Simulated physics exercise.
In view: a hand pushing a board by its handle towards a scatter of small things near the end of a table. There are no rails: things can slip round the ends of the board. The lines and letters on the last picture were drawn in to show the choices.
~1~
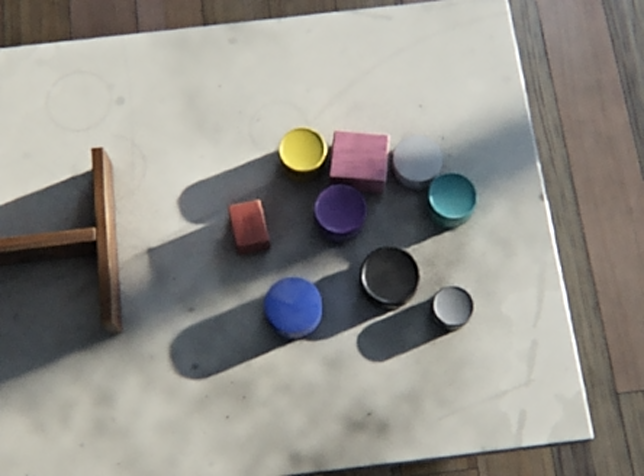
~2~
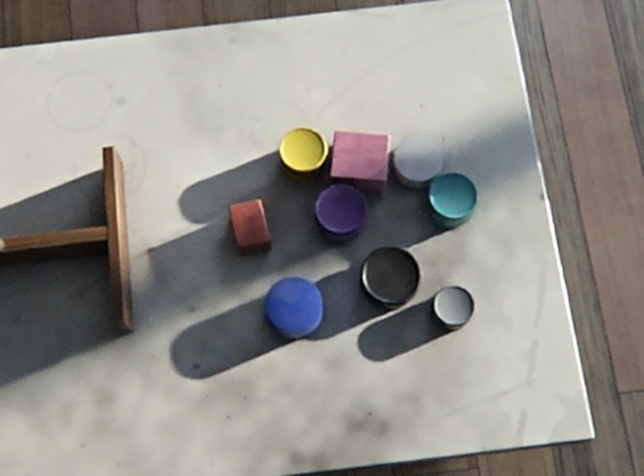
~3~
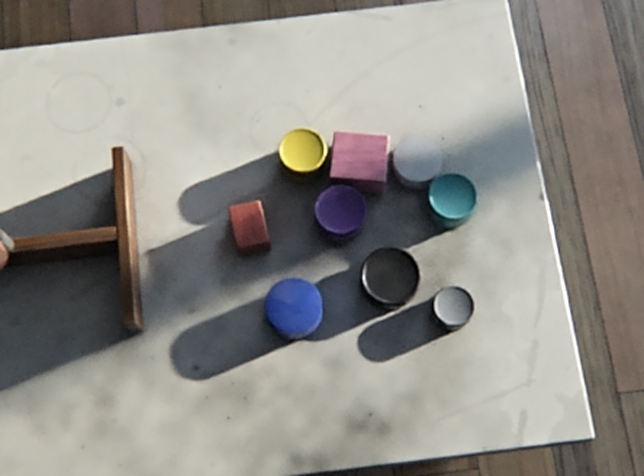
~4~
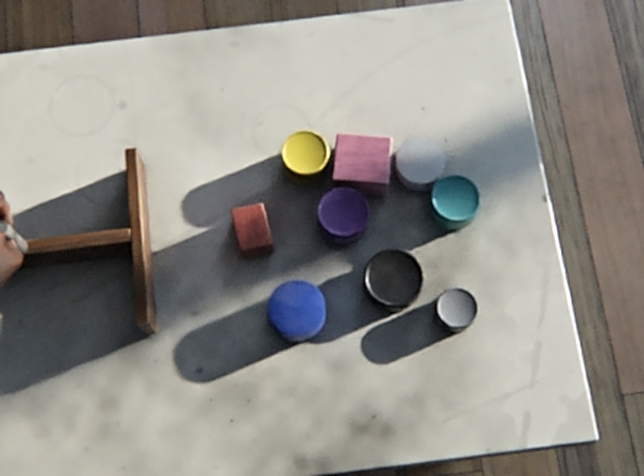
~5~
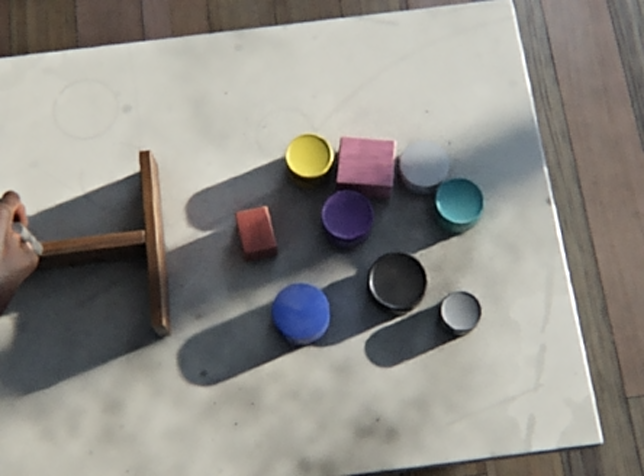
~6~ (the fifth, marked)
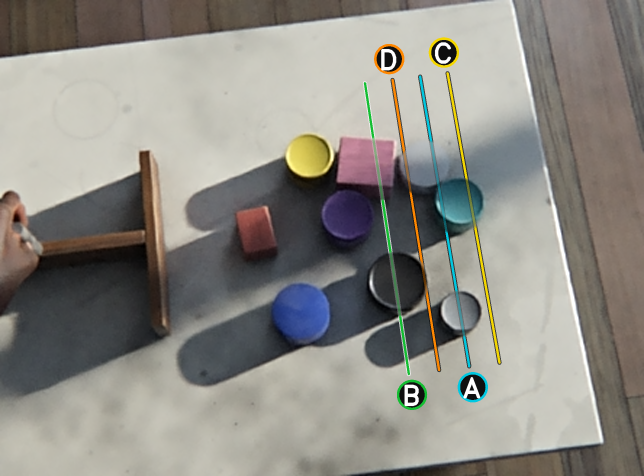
A wooden T-shaped board lies at the left of a pale tabletop seen from above, with dark wooden planks beyond its edge. Right of it sit a small reddish block, yellow, purple, blue, black, turquoise and grey round containers, and a pink block, casting long shadows leftward. The board slides slowly right, a hand gripping its handle comes into view, and the view shifts very slightly.
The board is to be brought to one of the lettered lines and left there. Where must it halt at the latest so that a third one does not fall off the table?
No farther than C.
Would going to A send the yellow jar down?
By then, no.
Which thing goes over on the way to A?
It is the white pot.
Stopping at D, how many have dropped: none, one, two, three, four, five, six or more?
The count is none.
On the copy, A at (444, 215); B at (386, 222); C at (472, 211); D at (415, 218).
On C. First, board (267, 222); blue tin (314, 313); red block (293, 230).
Then, board (383, 207); white pot (502, 173); turquoise tub (496, 218).
Finally, board (472, 197); turquoise tub over the edge; white pot over the edge; two fallen.
By contrast, A is within the limit but short; B is within the limit but short; D is within the limit but short.
